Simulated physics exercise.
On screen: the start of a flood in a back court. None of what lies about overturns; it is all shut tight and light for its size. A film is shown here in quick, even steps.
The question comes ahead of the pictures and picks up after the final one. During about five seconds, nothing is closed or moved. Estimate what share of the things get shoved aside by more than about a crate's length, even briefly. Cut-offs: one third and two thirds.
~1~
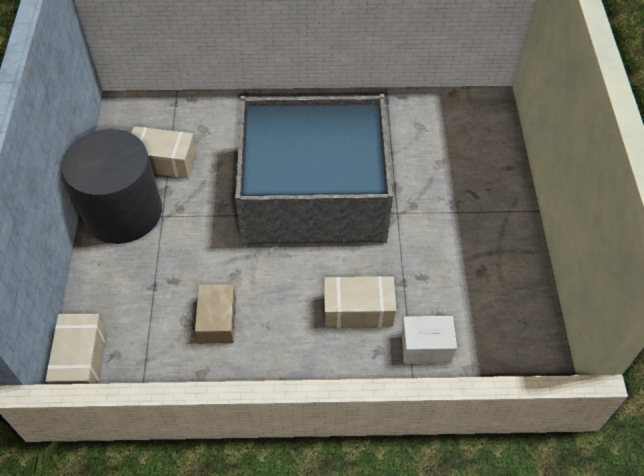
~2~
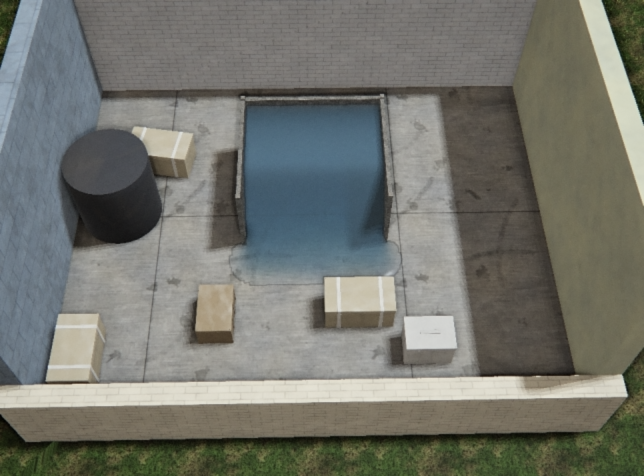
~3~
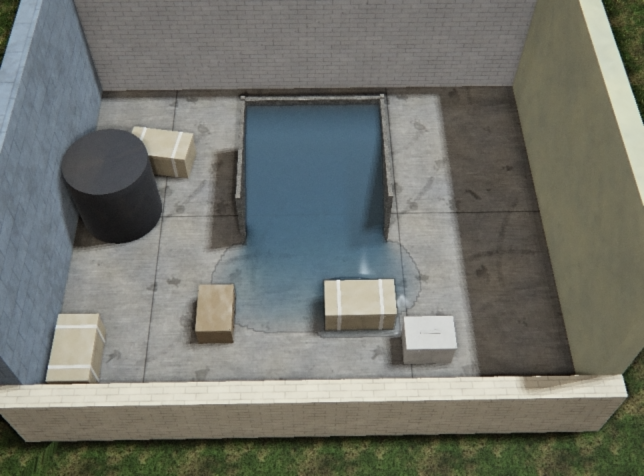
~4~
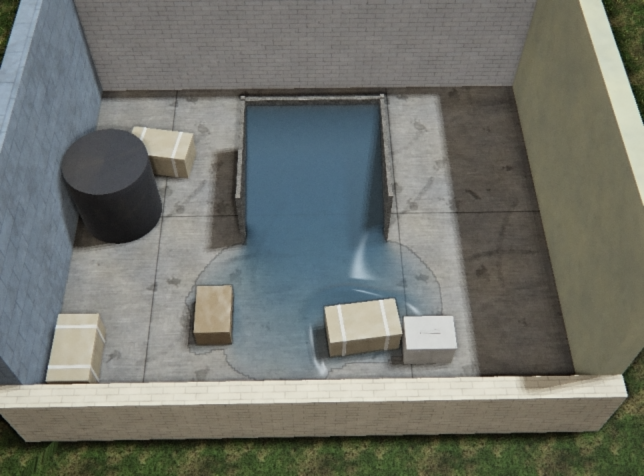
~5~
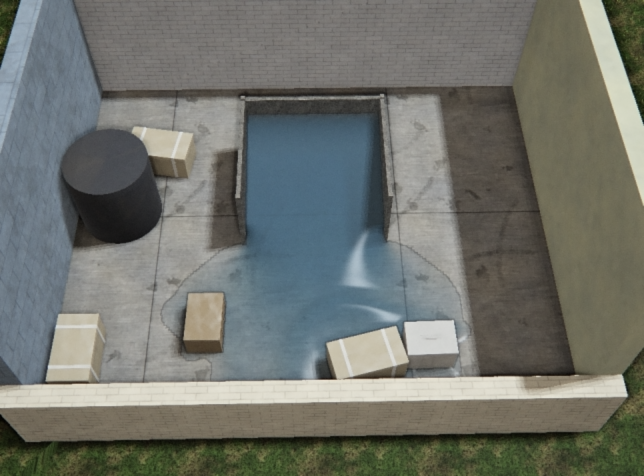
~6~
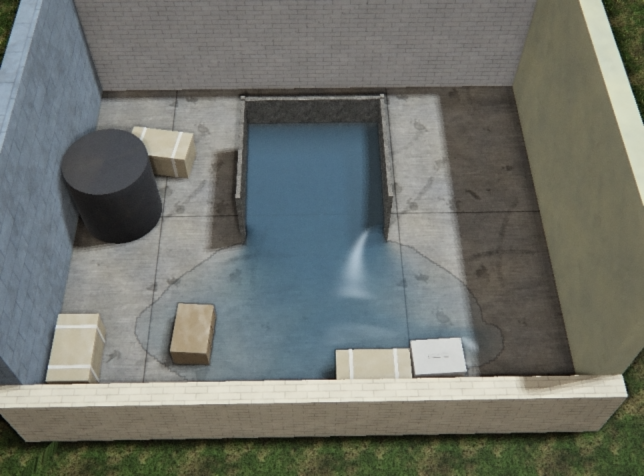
Two thirds or more.
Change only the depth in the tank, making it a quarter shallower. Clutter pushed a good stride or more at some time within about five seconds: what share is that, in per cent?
I'd say somewhere about 80 percent.
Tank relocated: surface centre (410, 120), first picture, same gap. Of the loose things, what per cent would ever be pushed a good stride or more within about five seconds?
Some 80 per cent, I'd say.
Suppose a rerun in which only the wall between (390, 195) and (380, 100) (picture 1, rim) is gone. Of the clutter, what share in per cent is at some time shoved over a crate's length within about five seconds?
Some 40 per cent.
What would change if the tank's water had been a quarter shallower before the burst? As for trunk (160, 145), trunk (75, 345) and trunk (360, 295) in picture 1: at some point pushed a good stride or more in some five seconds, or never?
Note, in sequence: Within that / past that mark / past that mark.
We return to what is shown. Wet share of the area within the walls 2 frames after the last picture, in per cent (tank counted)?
About 40 percent.
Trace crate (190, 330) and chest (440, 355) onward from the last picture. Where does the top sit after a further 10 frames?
Near (104, 318) and (565, 336).
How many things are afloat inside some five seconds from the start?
By my reckoning the number comes out at 4.
A moment on, 2 of 5 are well off their spots; 3 afloat.
Next, 4 of 5 are well off their spots; 4 afloat.
Later, 4 of 5 are well off their spots; 4 afloat.
In the end, 4 of 5 are well off their spots, and 4 have been at some point; 4 afloat.
